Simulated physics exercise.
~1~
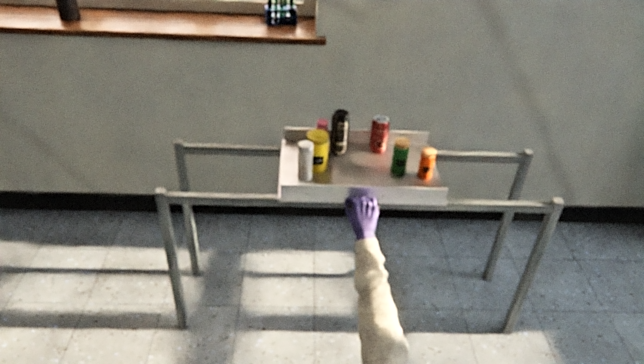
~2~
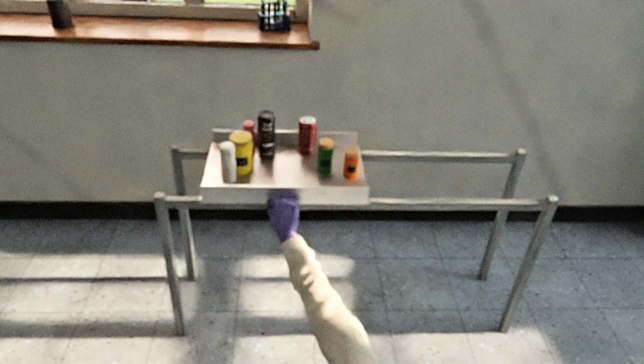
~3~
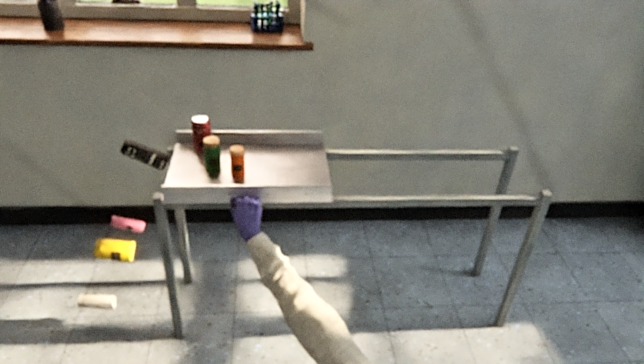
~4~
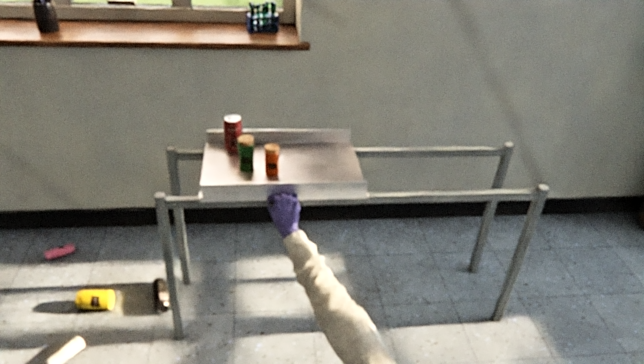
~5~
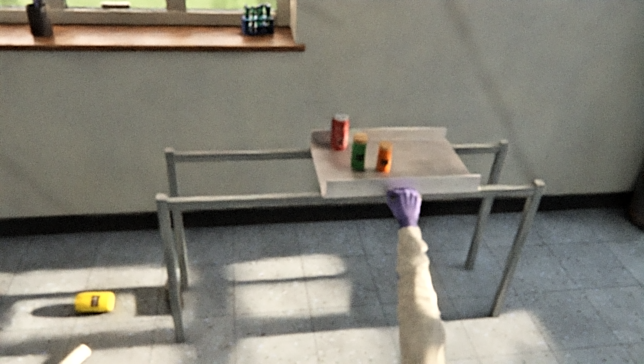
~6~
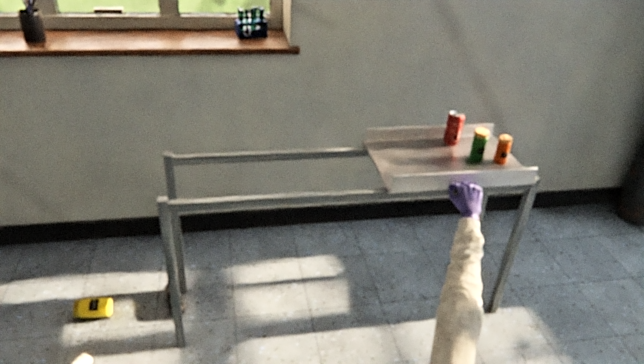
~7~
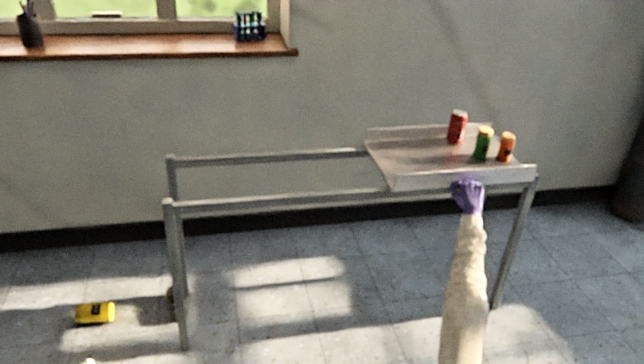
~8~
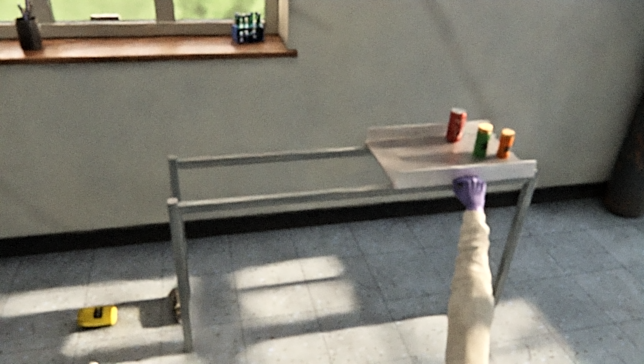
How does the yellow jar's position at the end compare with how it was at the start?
At the start the yellow jar stands upright on the tray, and at the end it is lying on its side on the floor.
